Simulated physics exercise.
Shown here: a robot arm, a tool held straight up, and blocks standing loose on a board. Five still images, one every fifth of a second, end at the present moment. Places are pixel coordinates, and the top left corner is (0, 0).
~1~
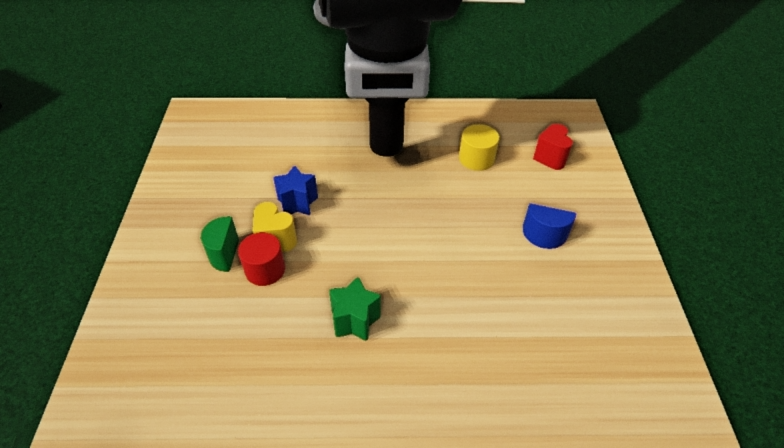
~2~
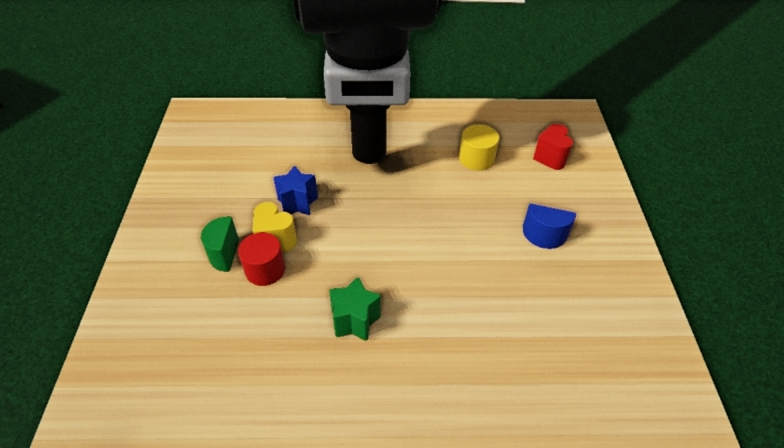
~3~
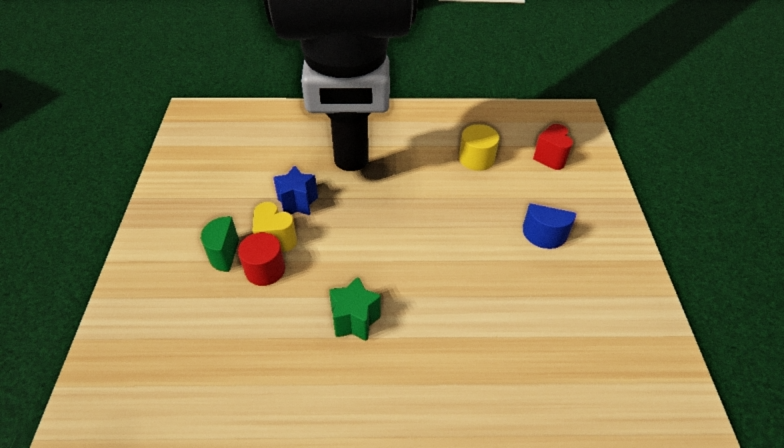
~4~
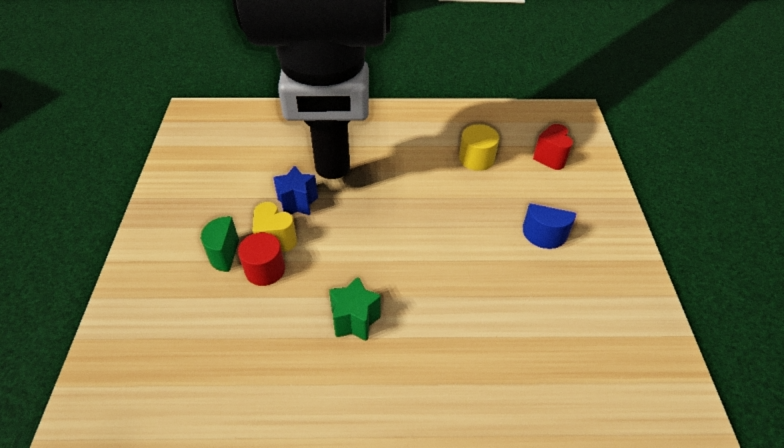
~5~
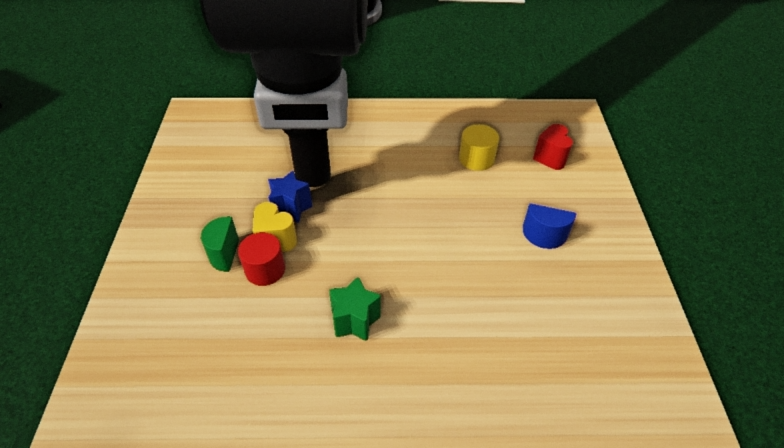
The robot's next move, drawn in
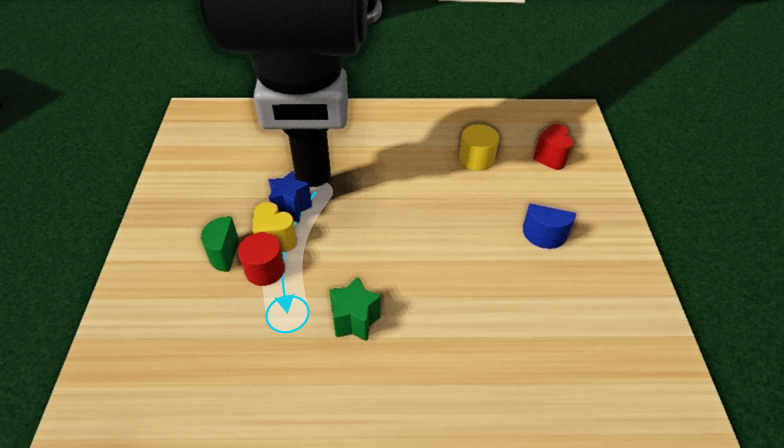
A robot arm moves left across the board and slightly nudges the blue star-shaped block.
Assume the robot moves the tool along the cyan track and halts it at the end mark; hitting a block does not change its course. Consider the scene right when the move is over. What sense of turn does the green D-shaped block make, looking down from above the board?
Viewed from overhead, the green D-shaped block winds up turned anticlockwise.
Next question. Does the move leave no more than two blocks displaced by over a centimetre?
Answer: No.
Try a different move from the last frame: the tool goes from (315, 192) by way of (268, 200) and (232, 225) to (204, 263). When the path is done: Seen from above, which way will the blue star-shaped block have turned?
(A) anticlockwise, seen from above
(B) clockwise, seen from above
(B)
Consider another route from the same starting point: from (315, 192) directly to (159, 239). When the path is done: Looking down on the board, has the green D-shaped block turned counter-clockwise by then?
That would be a yes.
The drawn path runs from (315, 192) via (293, 227) and (283, 268), ending at (288, 314).
What follows on the original path. One third of the way, tool (290, 210); green D-shaped block (208, 233), turned 25° anticlockwise; red cylinder (257, 253); yellow heart-shaped block (241, 228), turned 30° anticlockwise; blue star-shaped block (254, 204), turned 45° clockwise.
Two thirds of the way, tool (279, 252); green D-shaped block (197, 237), turned 30° anticlockwise; red cylinder (246, 273); yellow heart-shaped block (228, 233), turned 20° anticlockwise; blue star-shaped block (251, 211), turned 70° clockwise.
At the end, tool (284, 298); green D-shaped block (197, 237), turned 30° anticlockwise; red cylinder (236, 294); yellow heart-shaped block (228, 233), turned 20° anticlockwise; blue star-shaped block (251, 211), turned 70° clockwise.
